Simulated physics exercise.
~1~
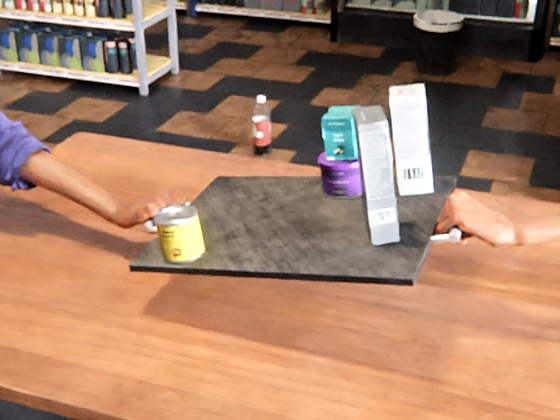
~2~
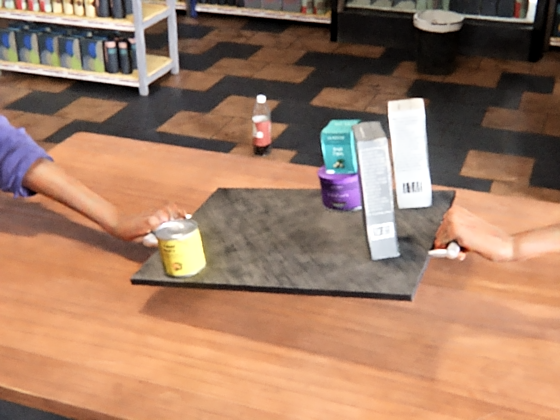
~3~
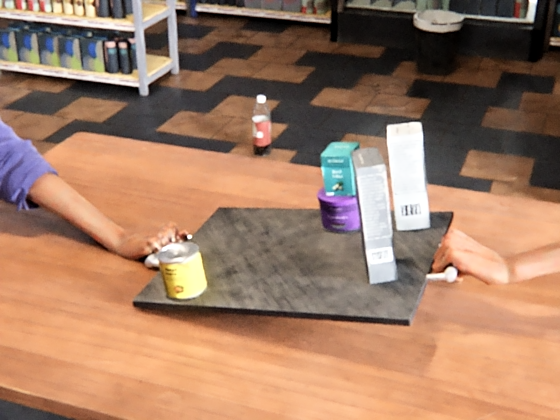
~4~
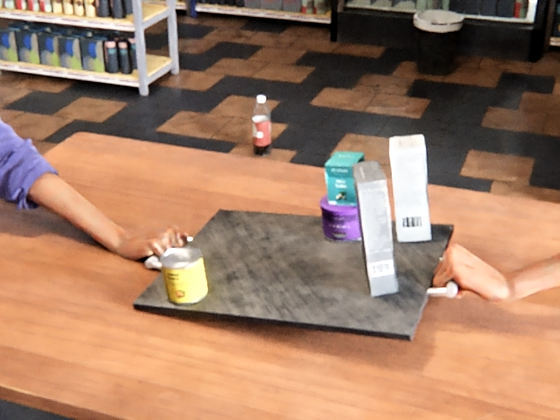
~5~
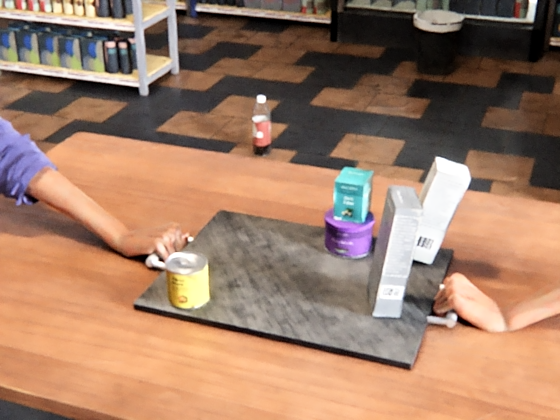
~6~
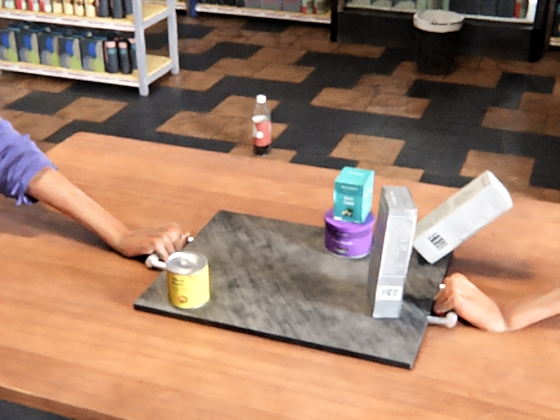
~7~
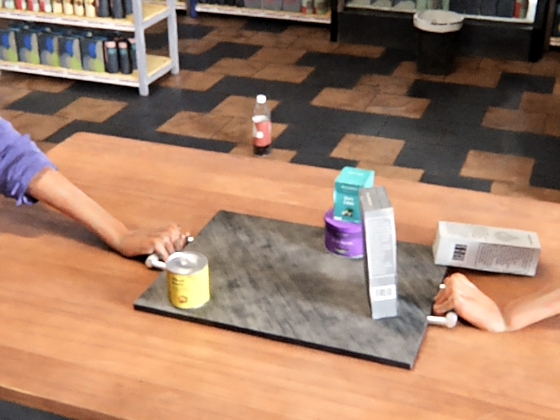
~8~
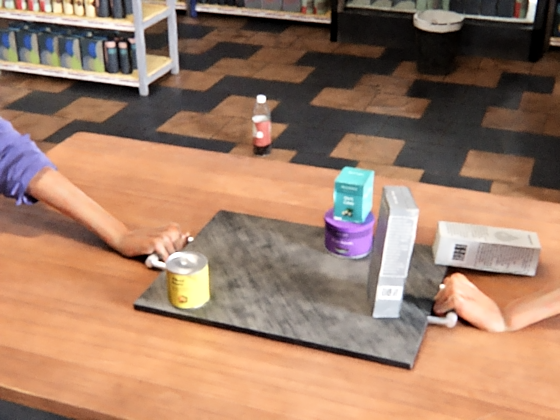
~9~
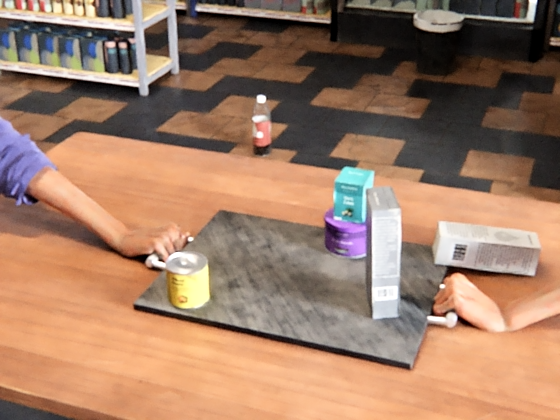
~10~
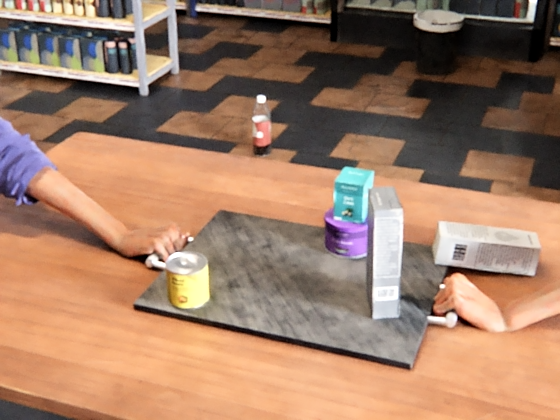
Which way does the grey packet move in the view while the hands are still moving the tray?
The grey packet moves down in the view, along with the tray it stands on.
